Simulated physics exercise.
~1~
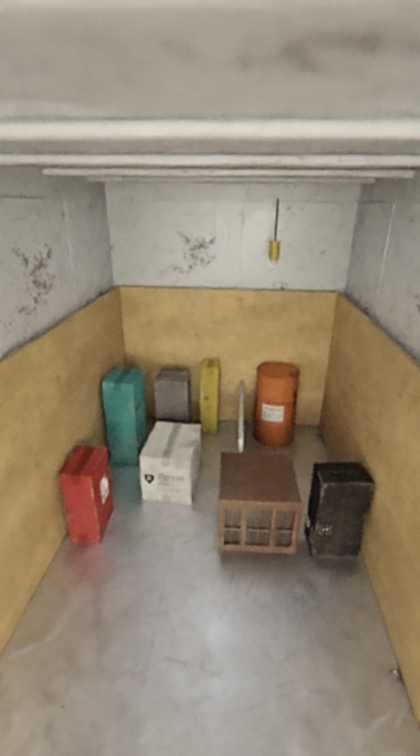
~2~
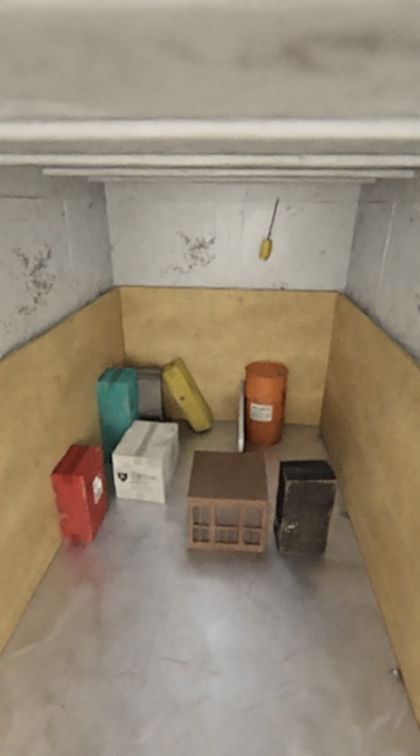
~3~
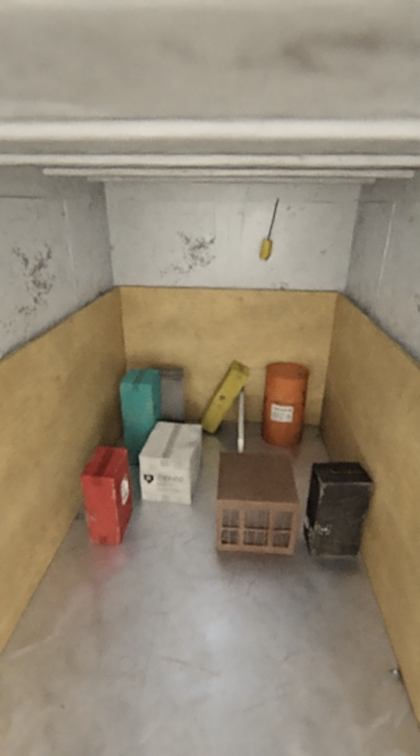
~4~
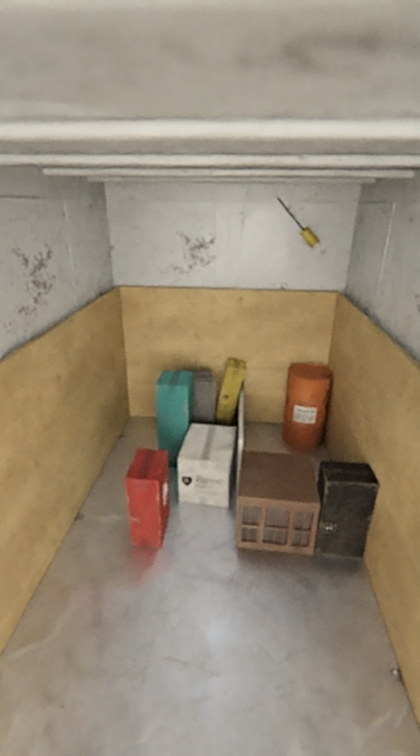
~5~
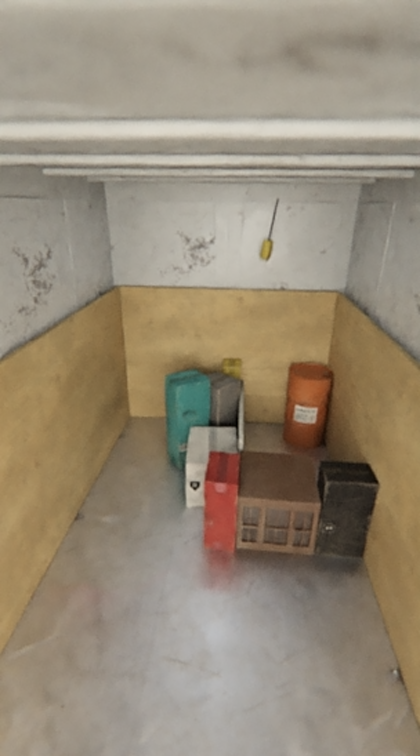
The video shows eight items in a van's cargo bay as a hanging yellow object swings. The load shifts left while the yellow box tilts, then slides right, ending with the red box against the brown chest and the turquoise, grey and white boxes bunched behind.
